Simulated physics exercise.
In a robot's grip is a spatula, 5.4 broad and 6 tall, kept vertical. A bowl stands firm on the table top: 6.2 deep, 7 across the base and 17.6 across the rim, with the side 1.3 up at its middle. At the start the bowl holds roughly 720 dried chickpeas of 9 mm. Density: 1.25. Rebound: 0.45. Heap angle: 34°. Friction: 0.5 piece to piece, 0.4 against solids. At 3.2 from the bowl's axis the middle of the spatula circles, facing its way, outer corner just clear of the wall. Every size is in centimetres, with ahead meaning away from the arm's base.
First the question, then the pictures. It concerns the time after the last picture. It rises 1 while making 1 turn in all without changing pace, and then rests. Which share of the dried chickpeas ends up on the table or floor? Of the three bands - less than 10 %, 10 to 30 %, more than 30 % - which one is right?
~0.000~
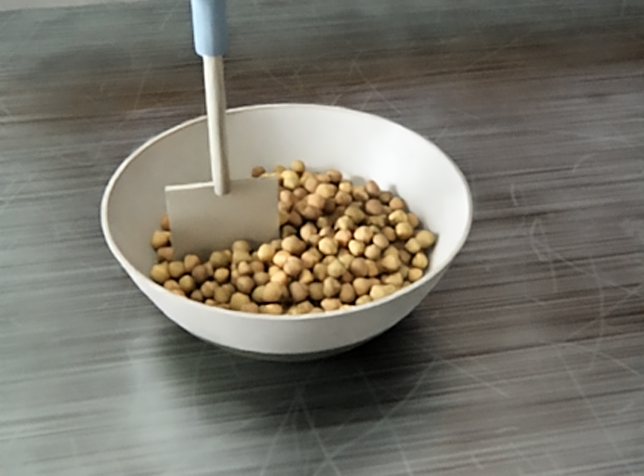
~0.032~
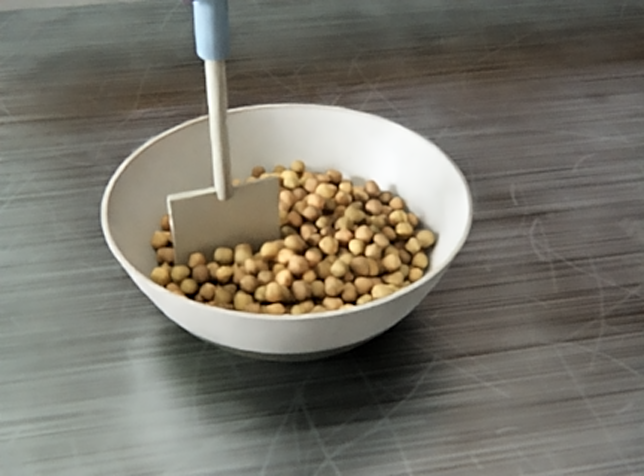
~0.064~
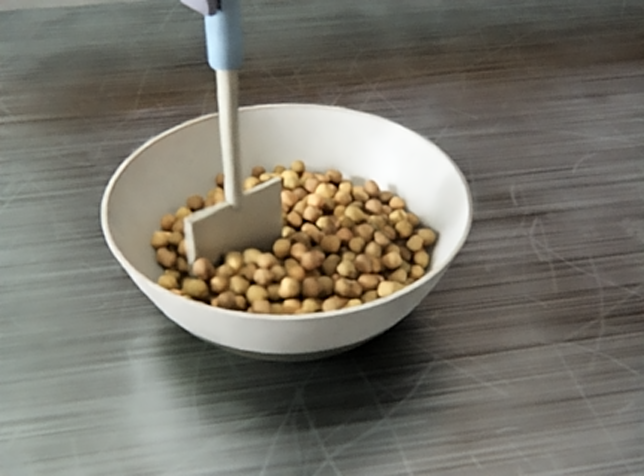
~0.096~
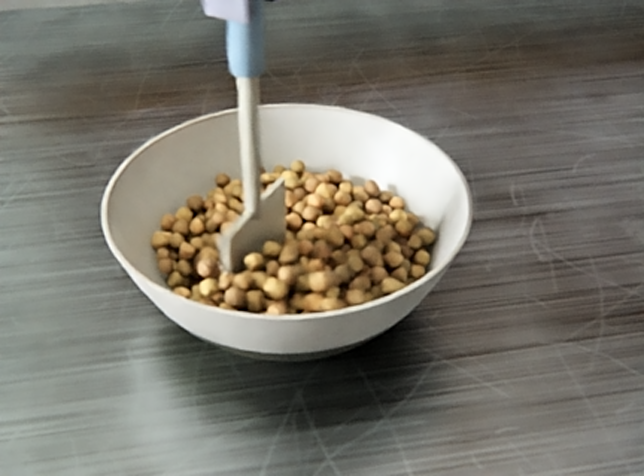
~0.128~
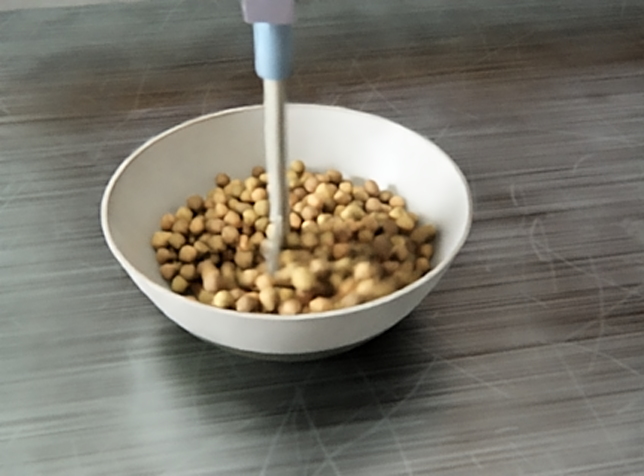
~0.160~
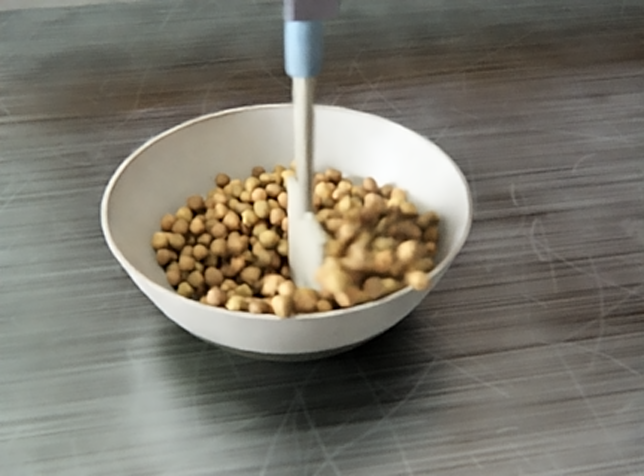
The right band is 10 to 30 %.
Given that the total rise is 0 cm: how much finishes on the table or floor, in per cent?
About 20 per cent.
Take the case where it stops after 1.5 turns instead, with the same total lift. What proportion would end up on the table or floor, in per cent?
20 %.
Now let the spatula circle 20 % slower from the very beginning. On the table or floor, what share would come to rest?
In that case it comes to around 10 percent.
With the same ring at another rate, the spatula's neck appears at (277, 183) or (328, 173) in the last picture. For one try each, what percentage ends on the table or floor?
About 10 and 25 %.
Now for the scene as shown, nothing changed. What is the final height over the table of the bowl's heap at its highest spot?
It reaches some 6.5 cm above the table.
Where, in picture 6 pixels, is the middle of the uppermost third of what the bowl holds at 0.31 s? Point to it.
About pixel (360, 167).
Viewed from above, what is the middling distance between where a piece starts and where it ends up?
Reading: Around 6 cm.
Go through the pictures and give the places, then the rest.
Spatula neck at (220, 156), 0° round; upper third of the load around (299, 236), from x 160 to 425, top at y 170; 715 in the bowl, in the first frame.
Spatula neck at (222, 161), 9° round; upper third of the load around (298, 240), from x 160 to 425, top at y 170, in the second frame.
Spatula neck at (233, 172), 30° round; upper third of the load around (293, 249), from x 160 to 425, top at y 170, in the third frame.
Spatula neck at (253, 180), 52° round; upper third of the load around (301, 261), from x 160 to 425, top at y 170, in the fourth frame.
Spatula neck at (278, 183), 74° round; upper third of the load around (322, 261), from x 160 to 430, top at y 165, in the fifth frame.
Spatula neck at (305, 180), 96° round; upper third of the load around (348, 249), from x 160 to 430, top at y 165; 714 in the bowl, 1 in flight or on the tool, in the sixth frame.
After 0.31 s, 196° round, highest piece 9 above the table; 678 in the bowl, 10 on the table or floor, 27 in flight or on the tool.
After 0.45 s, 296° round, highest piece 9 above the table; 632 in the bowl, 55 on the table or floor, 28 in flight or on the tool.
After 0.73 s, 0° round, highest piece 6 above the table; 598 in the bowl, 117 on the table or floor.
After 1.43 s, 0° round, highest piece 6 above the table; 598 in the bowl, 117 on the table or floor.
At rest, 598 in the bowl, 117 on the table or floor. That is 16 % on the table or floor.
